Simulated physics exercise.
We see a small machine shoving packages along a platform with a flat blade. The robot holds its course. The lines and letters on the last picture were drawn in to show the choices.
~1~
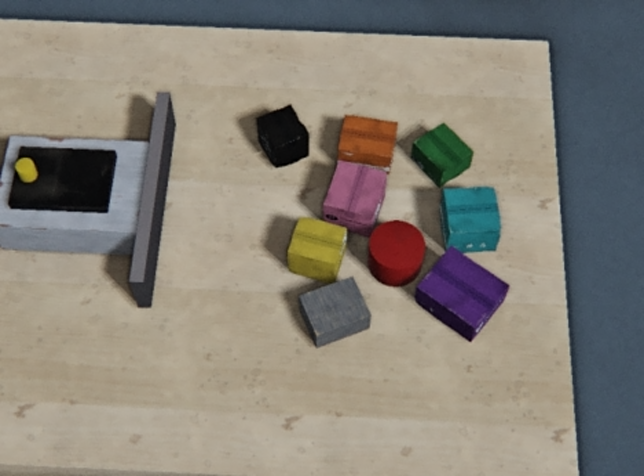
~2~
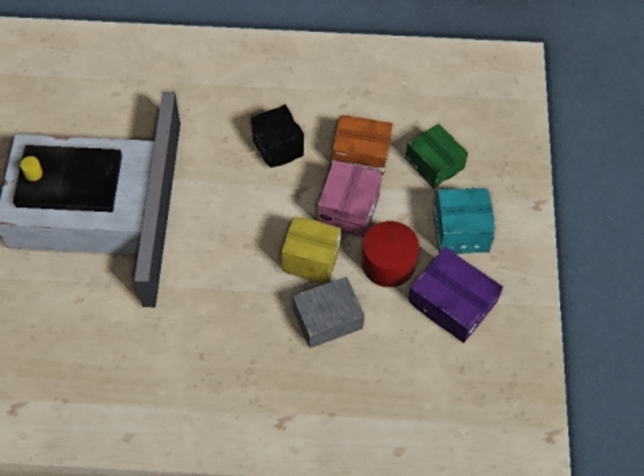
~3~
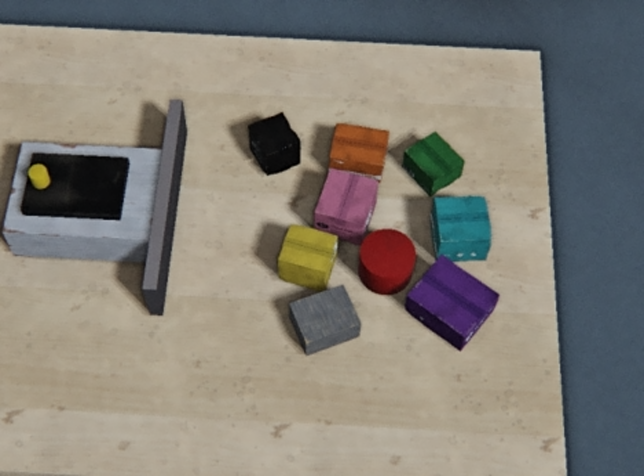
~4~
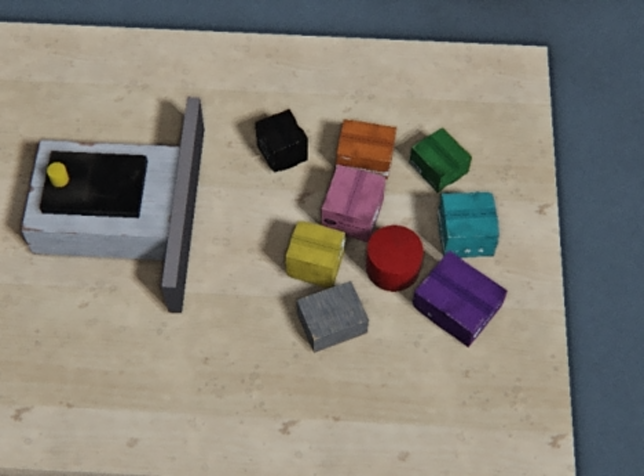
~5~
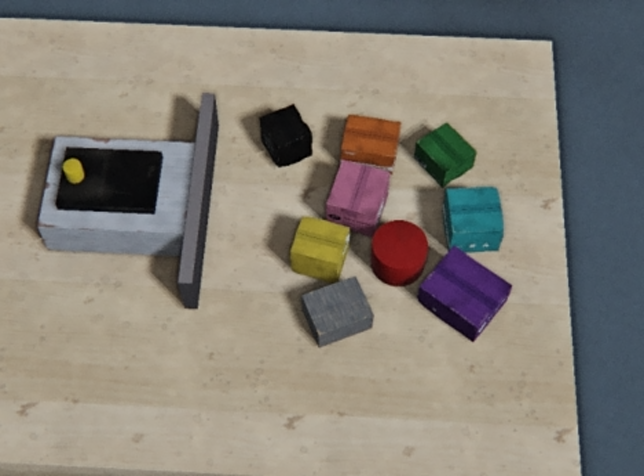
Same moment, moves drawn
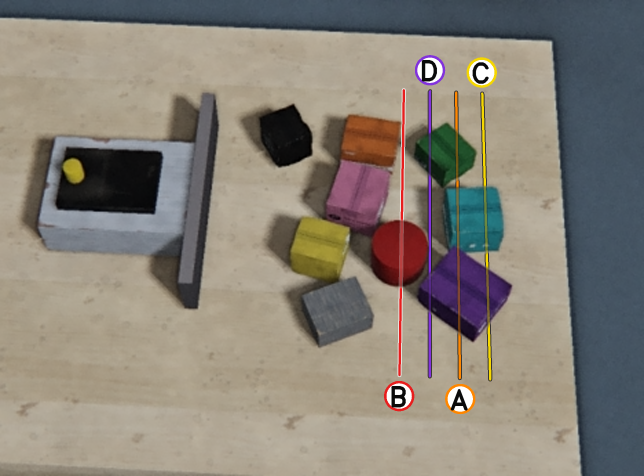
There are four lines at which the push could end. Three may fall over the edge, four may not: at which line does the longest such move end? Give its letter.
It can go as far as C.
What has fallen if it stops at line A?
The green box goes over.
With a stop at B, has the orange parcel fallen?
No.
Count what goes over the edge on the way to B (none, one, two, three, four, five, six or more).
By then, none.
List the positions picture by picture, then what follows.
The first frame shows yellow parcel (318, 250); pink parcel (355, 200); purple parcel (461, 294).
The second frame shows robot (76, 178); black box (278, 137).
The third frame shows robot (84, 185); grey crate (324, 320).
The fourth frame shows robot (102, 184); green box (440, 161).
The fifth frame shows robot (118, 180); yellow parcel (320, 250); pink parcel (358, 199); purple parcel (464, 294).
On the copy, A at (458, 225); B at (402, 222); C at (486, 226); D at (430, 224).
On C. First, robot (222, 184); orange parcel (378, 144); black box (332, 150).
Then, robot (327, 189); green box (525, 167); purple parcel (506, 322).
Finally, robot (407, 193); red canister over the edge; turquoise box over the edge; three fallen.
By contrast, A is within the limit but short; B is within the limit but short; D is within the limit but short.
